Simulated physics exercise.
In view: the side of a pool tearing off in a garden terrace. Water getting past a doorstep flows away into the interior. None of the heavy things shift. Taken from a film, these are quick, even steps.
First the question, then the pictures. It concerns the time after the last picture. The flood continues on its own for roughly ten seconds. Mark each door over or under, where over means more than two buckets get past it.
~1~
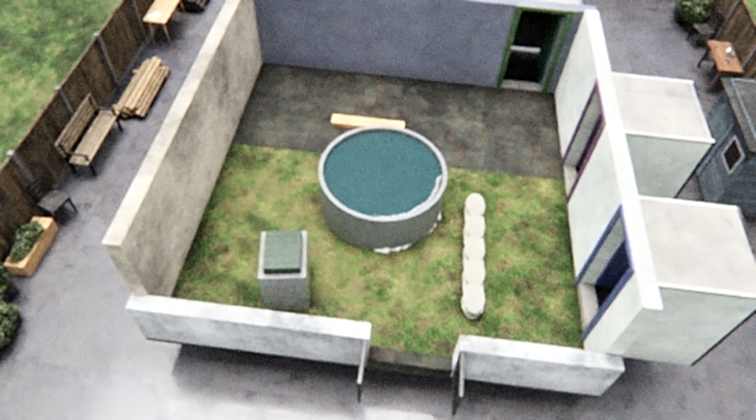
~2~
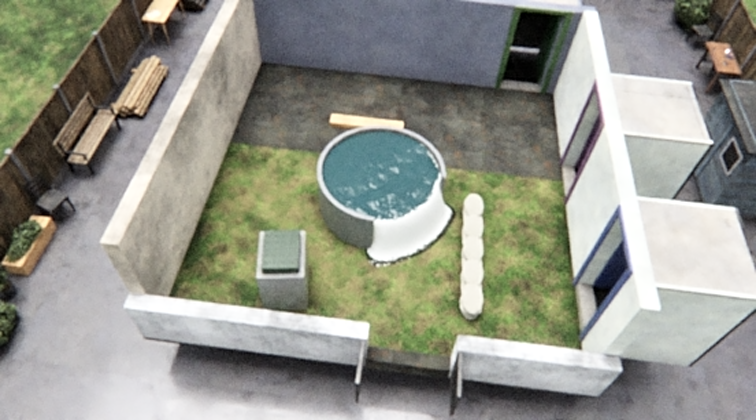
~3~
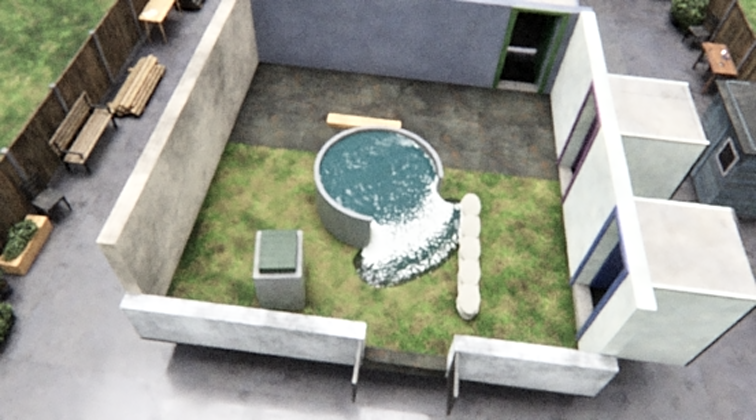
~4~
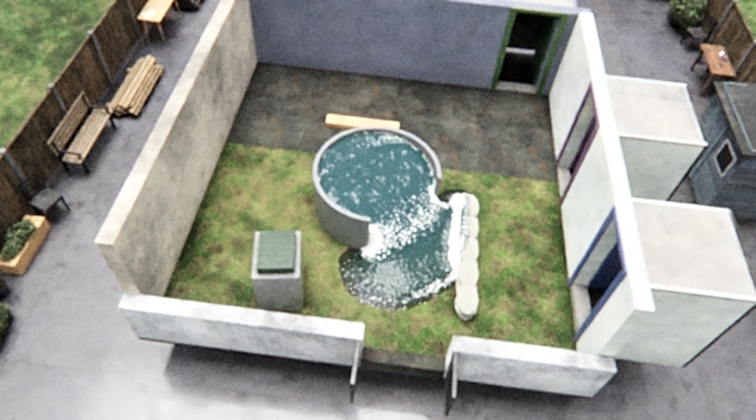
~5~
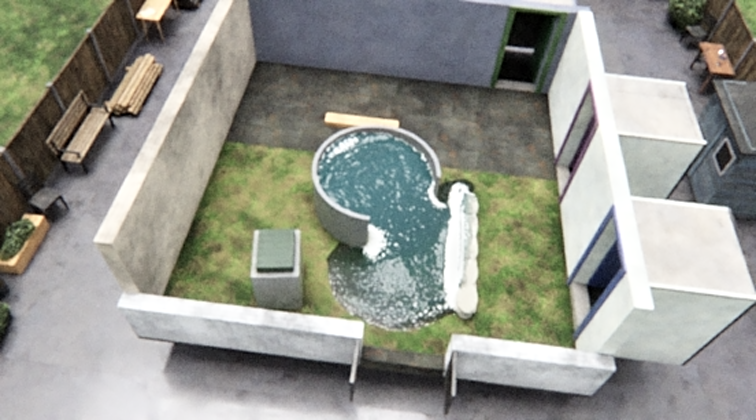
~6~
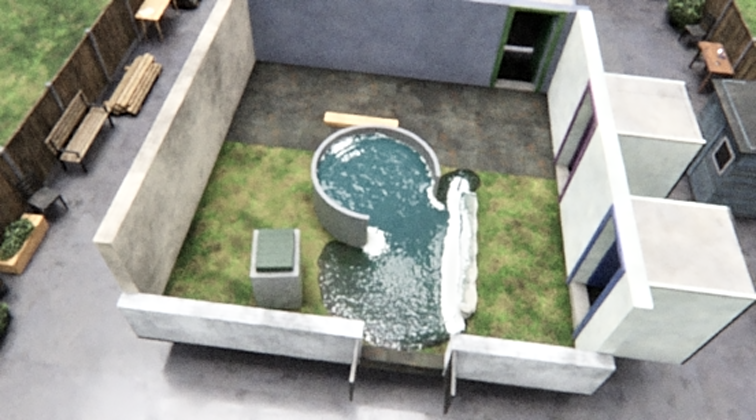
Blue door - under; purple door - under; green door - under.
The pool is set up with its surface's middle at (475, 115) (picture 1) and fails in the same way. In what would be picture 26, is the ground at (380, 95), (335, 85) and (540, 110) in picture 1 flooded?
Result: Spared; spared; inundated.
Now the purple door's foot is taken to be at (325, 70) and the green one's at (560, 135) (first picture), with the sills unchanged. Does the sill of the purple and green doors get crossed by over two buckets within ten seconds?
I'd say the purple door keeps within limits and the green door keeps within limits.
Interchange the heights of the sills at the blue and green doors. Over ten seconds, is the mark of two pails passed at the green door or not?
I'd say green remains safe there.
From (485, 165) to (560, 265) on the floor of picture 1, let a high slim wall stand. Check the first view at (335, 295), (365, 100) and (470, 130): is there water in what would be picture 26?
Taking the points in order - wetted, unwetted, wetted.
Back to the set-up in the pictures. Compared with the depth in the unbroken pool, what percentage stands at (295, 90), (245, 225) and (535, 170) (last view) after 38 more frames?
The three come to some 0, 0 and 4 per cent respectively.
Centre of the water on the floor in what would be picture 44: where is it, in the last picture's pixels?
The water's middle lies around (412, 223).
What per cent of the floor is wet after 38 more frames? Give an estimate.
Near 70 in a hundred.
A moment on, water covers 25 % of the floor; the blue door not reached, the purple door not reached, the green door not reached.
Next, water covers 40 % of the floor; the blue door wet at the sill, nothing in, the purple door not reached, the green door not reached.
Then, water covers 50 % of the floor; the blue door wet at the sill, nothing in, the purple door not reached, the green door not reached.
Later, water covers 70 % of the floor; the blue door wet at the sill, nothing in, the purple door wet at the sill, nothing in, the green door wet at the sill, nothing in.
In the end, water covers 80 % of the floor; the blue door wet at the sill, nothing in, the purple door wet at the sill, nothing in, the green door wet at the sill, nothing in.
